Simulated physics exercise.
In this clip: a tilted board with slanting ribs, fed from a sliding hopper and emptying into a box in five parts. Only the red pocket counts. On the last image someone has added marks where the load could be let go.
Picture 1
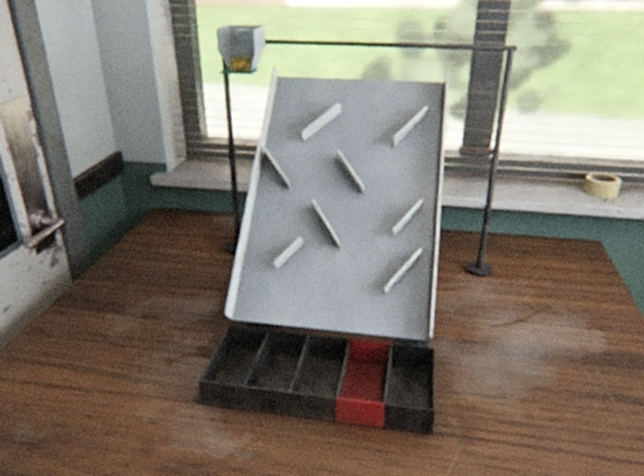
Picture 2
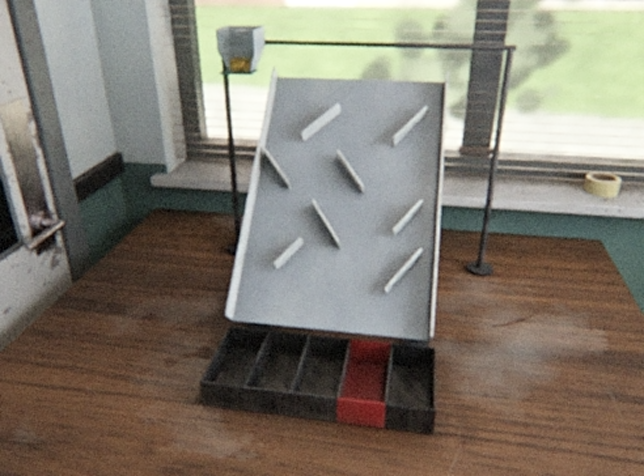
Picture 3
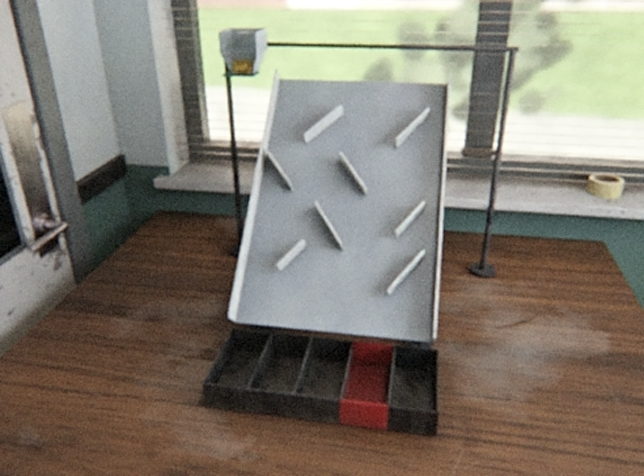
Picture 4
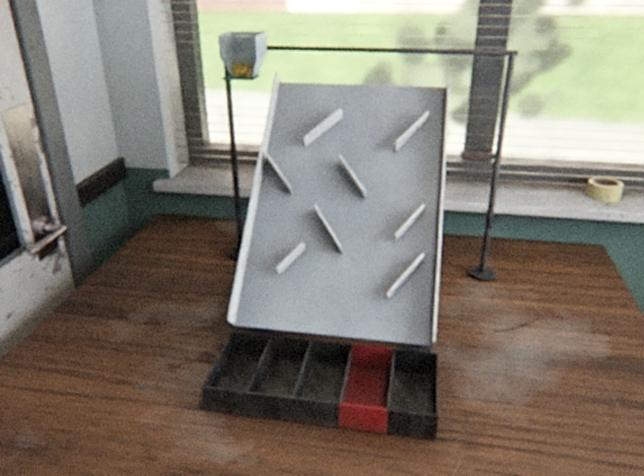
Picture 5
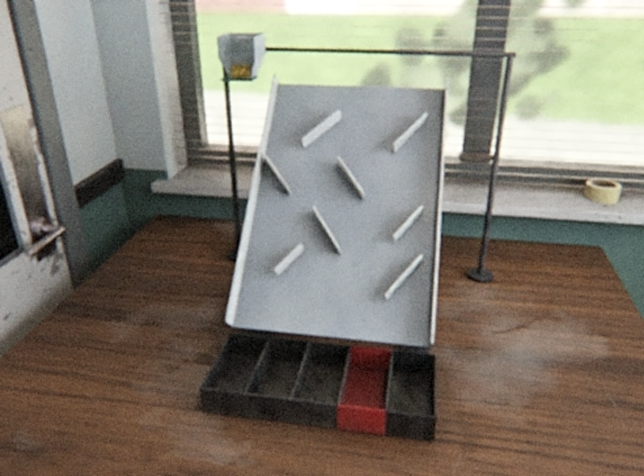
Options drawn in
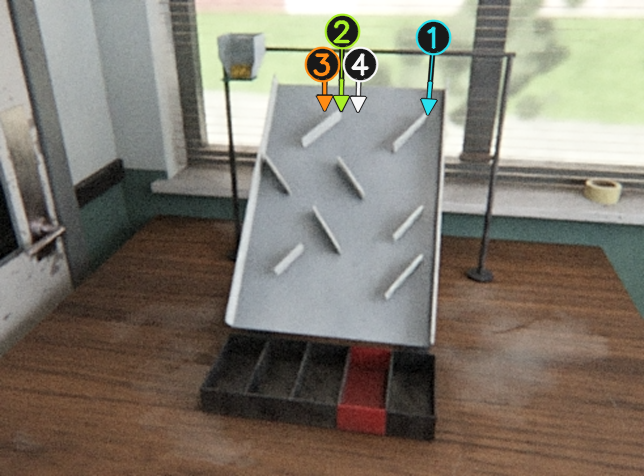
A tilted grey board with slanting ribs stood on a wooden table above a dark box with one red pocket, while a small hopper sat at the upper left; nothing moved except a slight camera wobble.
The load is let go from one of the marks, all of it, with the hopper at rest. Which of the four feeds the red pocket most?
Choose 4.
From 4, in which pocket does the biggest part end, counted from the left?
It is the fourth one.
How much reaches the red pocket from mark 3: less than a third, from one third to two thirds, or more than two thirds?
Less than a third.
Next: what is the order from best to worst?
The order is 4, 1, 2, 3.
On the marked copy, mark 1 meets the board at (428, 108); mark 2 meets the board at (341, 105); mark 3 meets the board at (324, 105); mark 4 meets the board at (358, 106).
With 1, close to half in the red pocket, close to half in other pockets.
With 2, close to a quarter in the red pocket, the bulk in other pockets.
With 3, a small share in the red pocket, all but a few in other pockets.
With 4, close to two thirds in the red pocket, close to a third in other pockets.
